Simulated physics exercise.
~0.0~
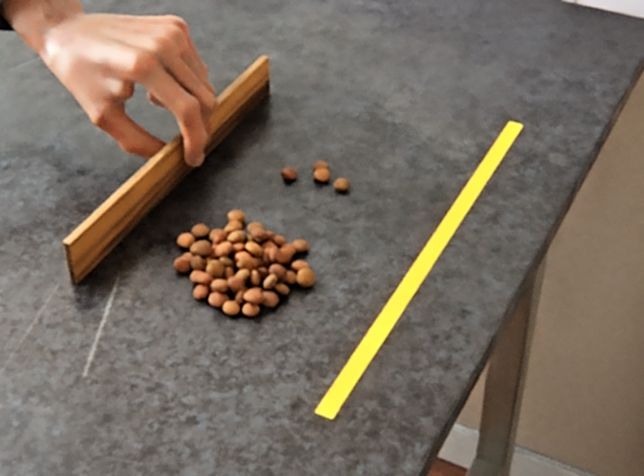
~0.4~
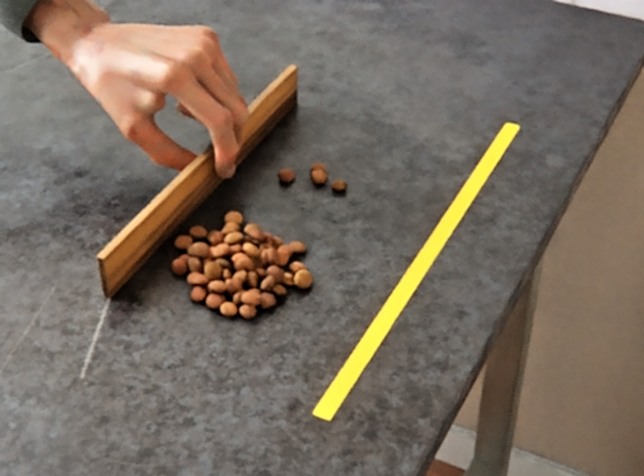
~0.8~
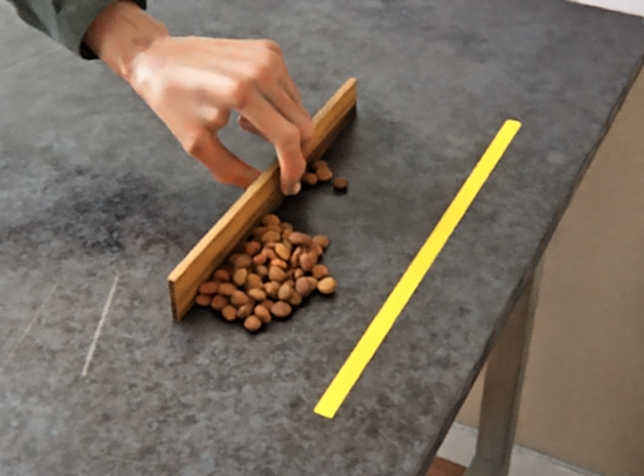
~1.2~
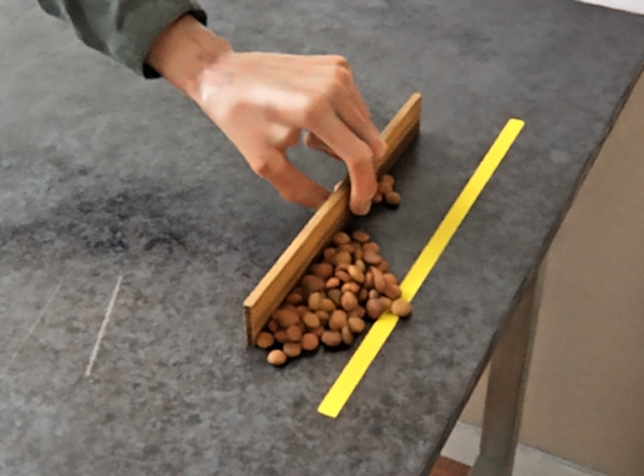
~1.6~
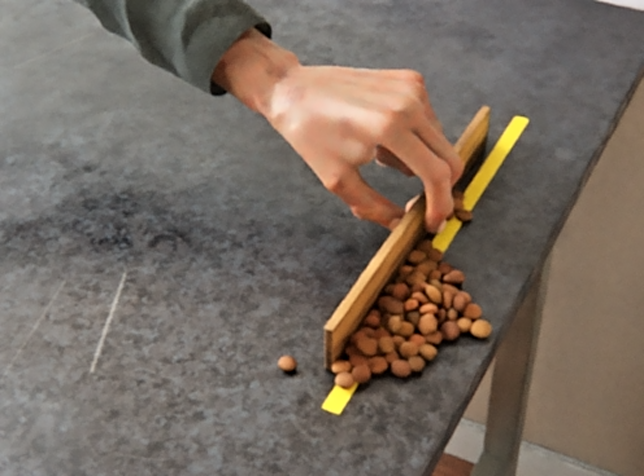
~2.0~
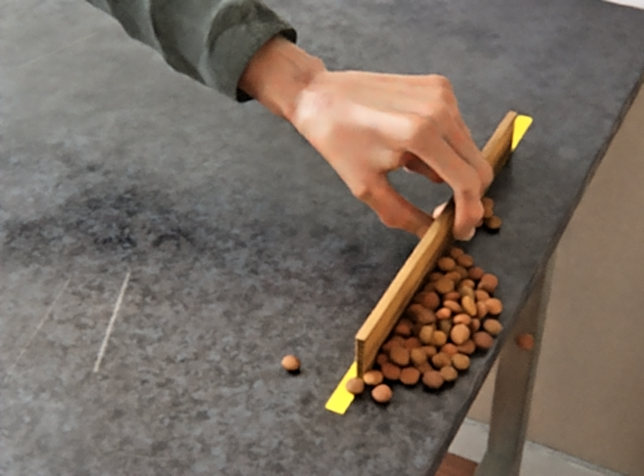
A hand in a dark green sleeve holds an upright strip of wood on a mottled dark grey table, seen from above at an angle by a slightly swaying camera. To its right lie a heap of small reddish-brown pieces and a few more behind, with yellow tape beyond them near the table's edge. The hand slides the strip right, gathering the heap and then the smaller group. The pieces are pushed across the tape, while one slips out behind the strip. The strip stops along the tape, with a few front pieces going over the edge and the back group still on the table.
